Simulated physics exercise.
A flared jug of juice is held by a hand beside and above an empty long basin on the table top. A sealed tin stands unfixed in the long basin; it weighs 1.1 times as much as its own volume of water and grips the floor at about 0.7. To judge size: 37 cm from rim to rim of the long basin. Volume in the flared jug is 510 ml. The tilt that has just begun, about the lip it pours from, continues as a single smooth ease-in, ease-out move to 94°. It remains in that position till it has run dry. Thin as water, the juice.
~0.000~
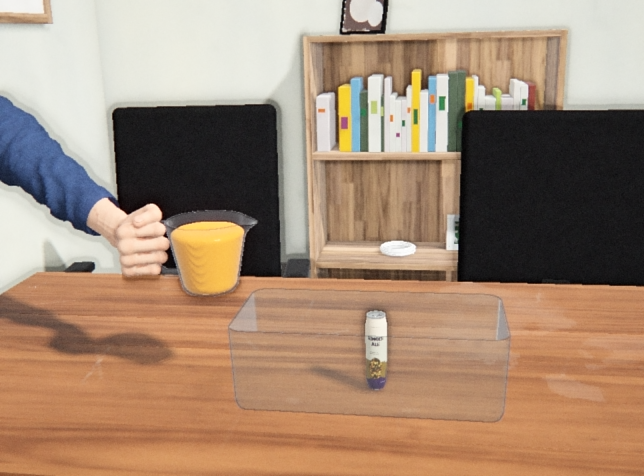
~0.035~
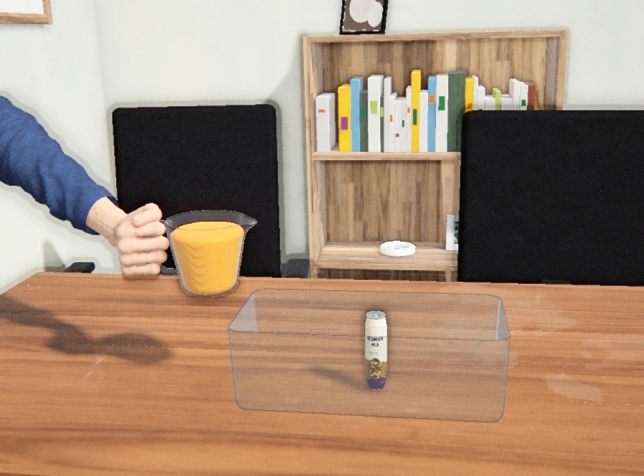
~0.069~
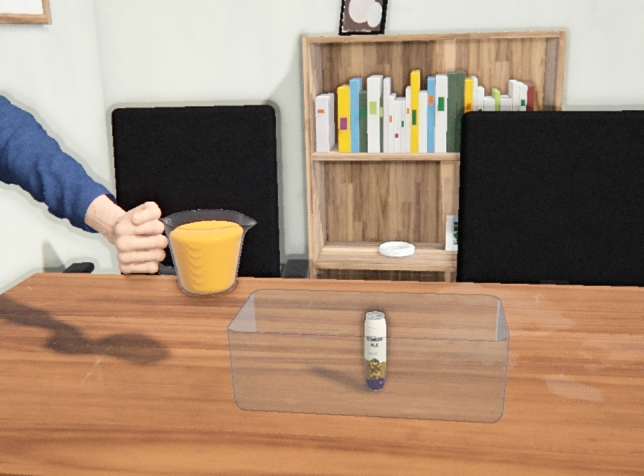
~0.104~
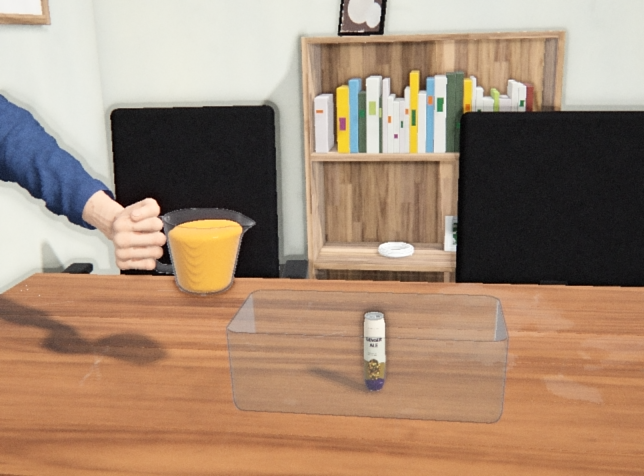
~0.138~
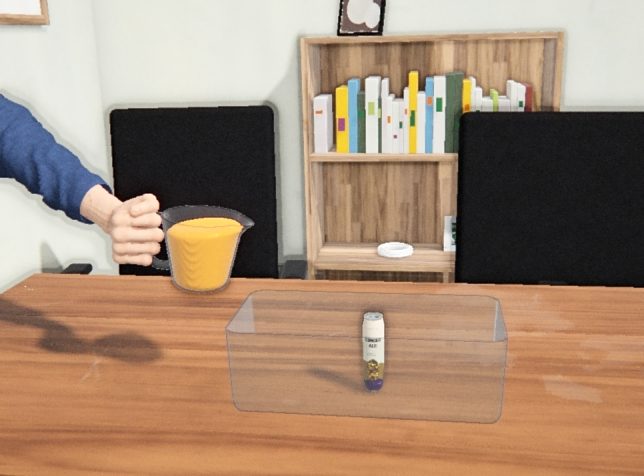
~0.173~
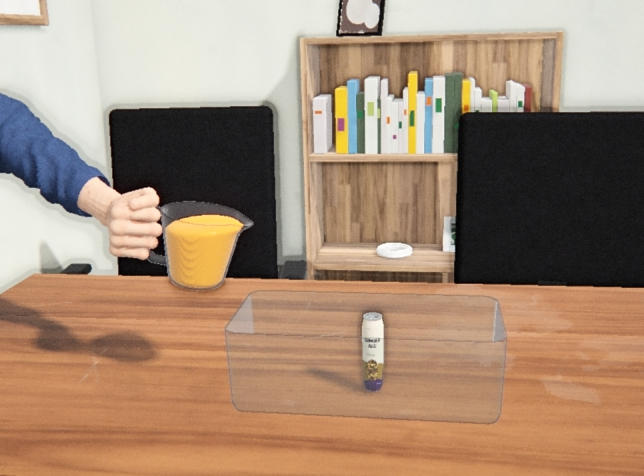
At a wooden table, a hand on the left held a clear jug of orange juice beside an empty-looking long basin with a small tin, then slowly tilted the jug slightly to the right.
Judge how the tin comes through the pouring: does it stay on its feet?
Yes.
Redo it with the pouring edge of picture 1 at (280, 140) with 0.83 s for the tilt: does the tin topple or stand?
Then it tips over.
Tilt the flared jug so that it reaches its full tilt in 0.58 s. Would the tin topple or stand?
Result: Tin upright.
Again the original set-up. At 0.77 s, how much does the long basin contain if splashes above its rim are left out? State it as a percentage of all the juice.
The share is close to 46 percent.
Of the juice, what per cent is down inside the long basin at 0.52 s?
I reckon close to 2 percent of it.
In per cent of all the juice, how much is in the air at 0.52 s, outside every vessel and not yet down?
Roughly 22 %.
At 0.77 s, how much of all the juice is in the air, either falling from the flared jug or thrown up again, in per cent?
34 per cent, roughly.
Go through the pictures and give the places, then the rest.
In the first picture, tilt 0°; pouring edge (257, 222); surface from (174, 229) to (245, 230); the long basin's rim runs from (242, 309) to (505, 318); the tin's top is at (376, 318).
In the second picture, tilt 0°; pouring edge (257, 222); surface from (174, 230) to (244, 230).
In the third picture, tilt 2°; pouring edge (256, 223); surface from (173, 229) to (244, 229).
In the fourth picture, tilt 4°; pouring edge (255, 223); surface from (172, 228) to (243, 228).
In the fifth picture, tilt 6°; pouring edge (254, 224); surface from (170, 227) to (242, 226).
In the sixth picture, tilt 10°; pouring edge (253, 224); surface from (169, 224) to (243, 224).
After 0.52 s the tilt is 65° and 77 per cent is still to pour; the tin stands where it began.
After 0.77 s the tilt is 93° and 21 per cent is still to pour; the tin stands where it began.
After 1.04 s the tilt is 94° and 1 per cent is still to pour; the tin stands where it began.
After 1.33 s the tilt is 94° and 0 per cent is still to pour; the tin stands where it began.
In the end the tin stands where it began.
